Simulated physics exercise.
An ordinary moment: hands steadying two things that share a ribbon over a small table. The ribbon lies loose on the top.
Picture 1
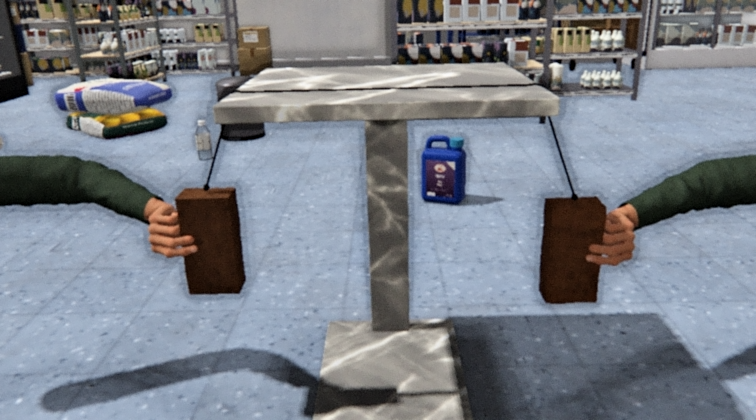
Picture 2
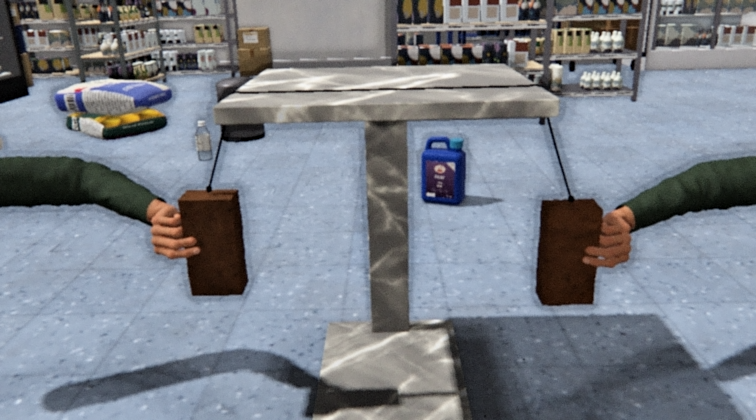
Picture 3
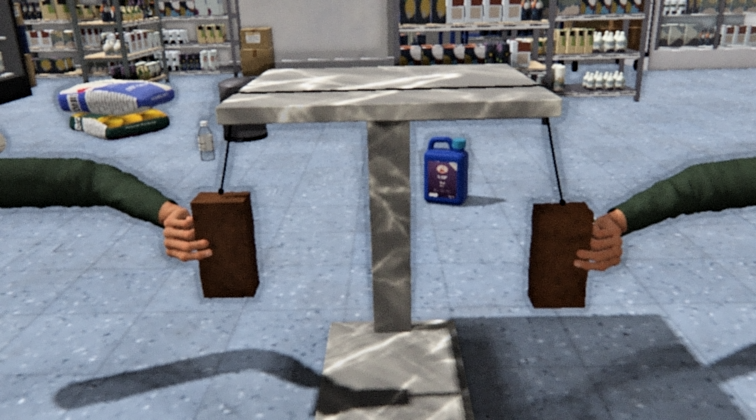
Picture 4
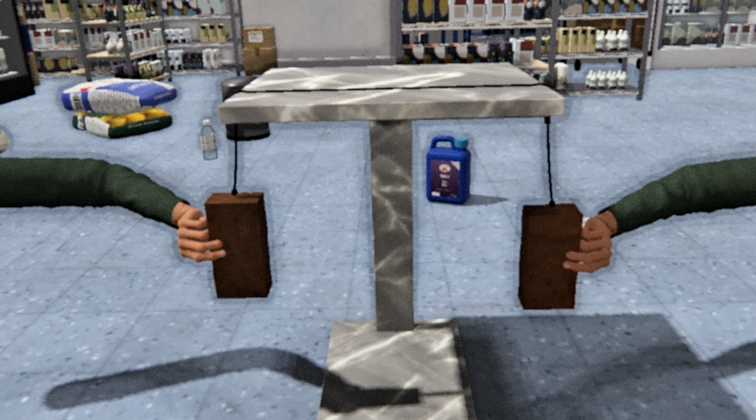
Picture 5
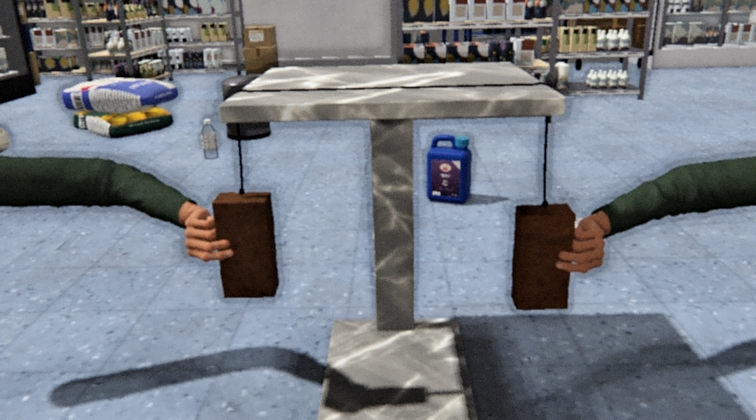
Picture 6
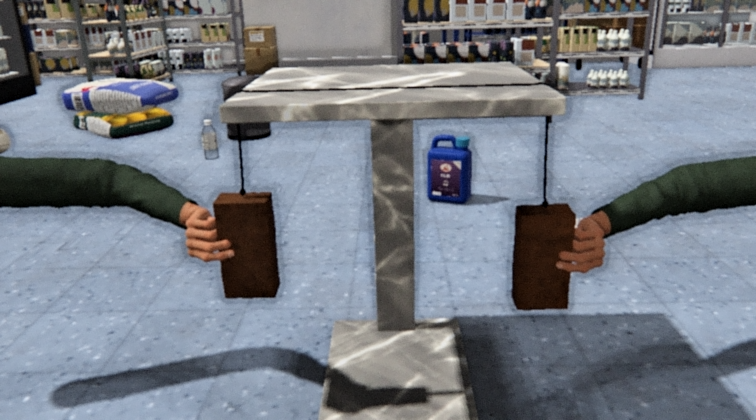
Two brown bricks on a dark cord draped over a marbled table, hands moving them slightly inward until the cord ends hang straight.
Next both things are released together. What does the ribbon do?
The ribbon hangs still.
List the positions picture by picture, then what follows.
In the first frame, left brick (212, 241); right brick (571, 250); ribbon over the top (396, 88).
In the second frame, left brick (215, 243); right brick (567, 252).
In the third frame, left brick (227, 245); right brick (559, 256).
In the fourth frame, left brick (240, 246); right brick (548, 257).
In the fifth frame, left brick (247, 245); right brick (541, 257).
In the sixth frame, left brick (248, 246); right brick (542, 257); ribbon over the top (401, 88).
Then, 0.66 s after the last picture, left brick hanging as before near (255, 246); right brick hanging as before near (534, 258).
Then, 1.38 s after the last picture, left brick hanging as before near (251, 246); right brick hanging as before near (540, 258).
At rest, left brick hanging as before near (254, 246); right brick hanging as before near (533, 258). The ribbon keeps its balance.
